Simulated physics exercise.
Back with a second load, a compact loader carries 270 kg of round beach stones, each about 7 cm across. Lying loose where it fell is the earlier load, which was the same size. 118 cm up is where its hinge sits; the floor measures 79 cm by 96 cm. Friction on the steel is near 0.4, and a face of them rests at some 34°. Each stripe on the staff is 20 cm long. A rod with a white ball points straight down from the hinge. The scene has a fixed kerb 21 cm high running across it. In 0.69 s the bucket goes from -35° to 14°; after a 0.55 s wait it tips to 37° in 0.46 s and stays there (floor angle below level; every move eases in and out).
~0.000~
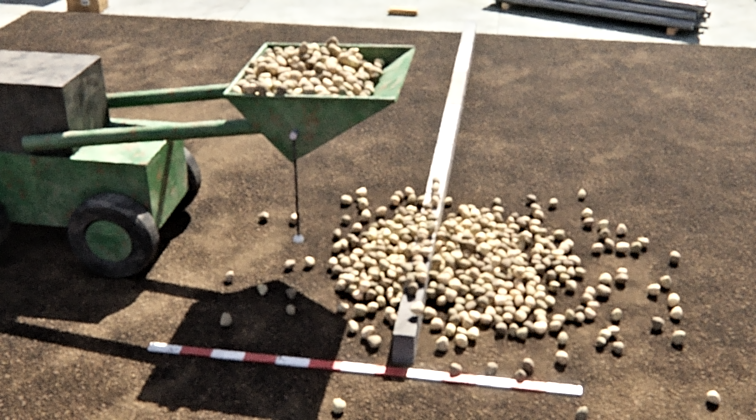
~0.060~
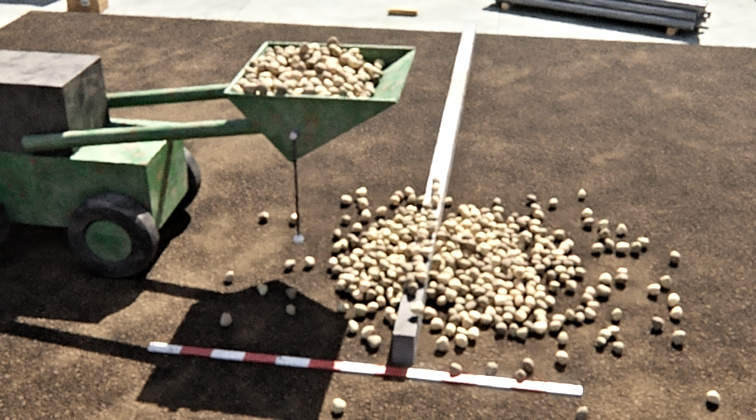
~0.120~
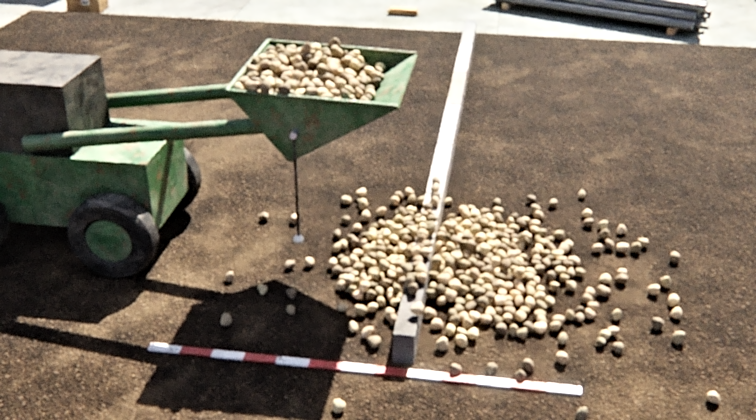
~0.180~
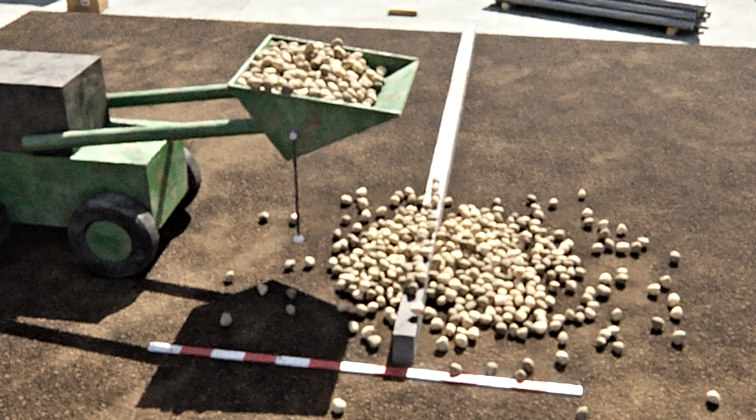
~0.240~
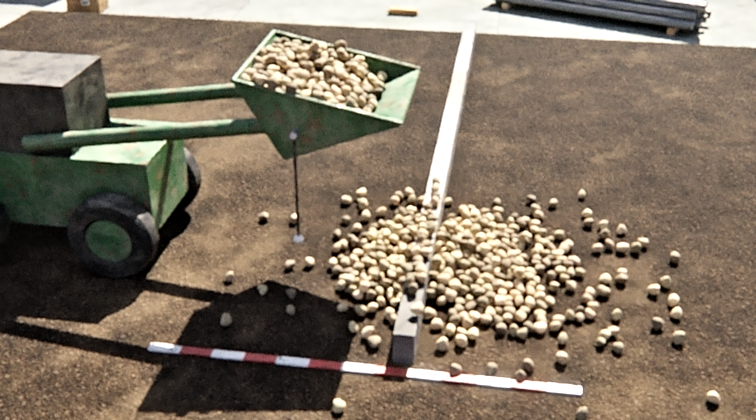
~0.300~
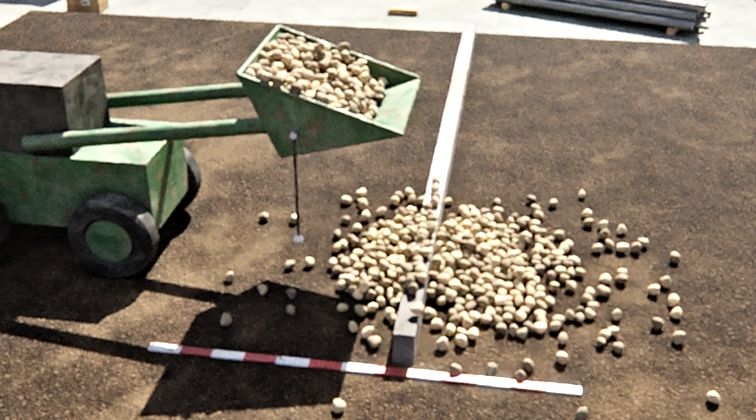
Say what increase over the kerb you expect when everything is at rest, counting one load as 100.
Some 66 per cent is added.
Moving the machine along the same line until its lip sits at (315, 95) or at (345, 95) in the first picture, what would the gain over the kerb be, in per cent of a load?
The first position would add some 0 per cent, the second some 10.
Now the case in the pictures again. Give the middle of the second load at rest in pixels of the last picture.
Near (449, 250).
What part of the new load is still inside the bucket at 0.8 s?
About 100 per cent.
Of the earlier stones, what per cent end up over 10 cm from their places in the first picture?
10 %.
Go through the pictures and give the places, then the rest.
In the first frame, the bucket is at -35°, its lip at (395, 100); the top of the load is at (314, 53). The earlier load is highest near (421, 260), 25 cm above ground level, 36 % on this side of the kerb, 65 % over the kerb.
The second frame shows lip at (396, 102), floor tilted -34°, highest stones at (314, 53); the stones move at 0.1 m/s on average.
In the third frame, the bucket is at -31°, its lip at (398, 107); the top of the load is at (297, 54); the stones move at 0.2 m/s on average.
The fourth frame shows lip at (400, 115), floor tilted -27°, highest stones at (285, 54); the stones move at 0.3 m/s on average.
In the fifth frame, the bucket is at -21°, its lip at (402, 124); the top of the load is at (277, 50); the stones move at 0.3 m/s on average.
The sixth frame shows lip at (402, 135), floor tilted -15°, highest stones at (282, 46); the stones move at 0.4 m/s on average.
After 0.5 s the floor is at 7°; in per cent of one load, 100 in the bucket, 36 on this side of the kerb, 65 over the kerb; the foremost stones are at (687, 313).
After 0.8 s the floor is at 14°; in per cent of one load, 99 in the bucket, 36 on this side of the kerb, 65 over the kerb; the foremost stones are at (687, 313).
After 2.2 s the floor is at 37°; in per cent of one load, 2 in the bucket, 79 on this side of the kerb, 119 over the kerb; the foremost stones are at (687, 313).
After 4.6 s the floor is at 37°; in per cent of one load, 0 in the bucket, 70 on this side of the kerb, 130 over the kerb; the foremost stones are at (687, 313). Net gain over the kerb, 66.
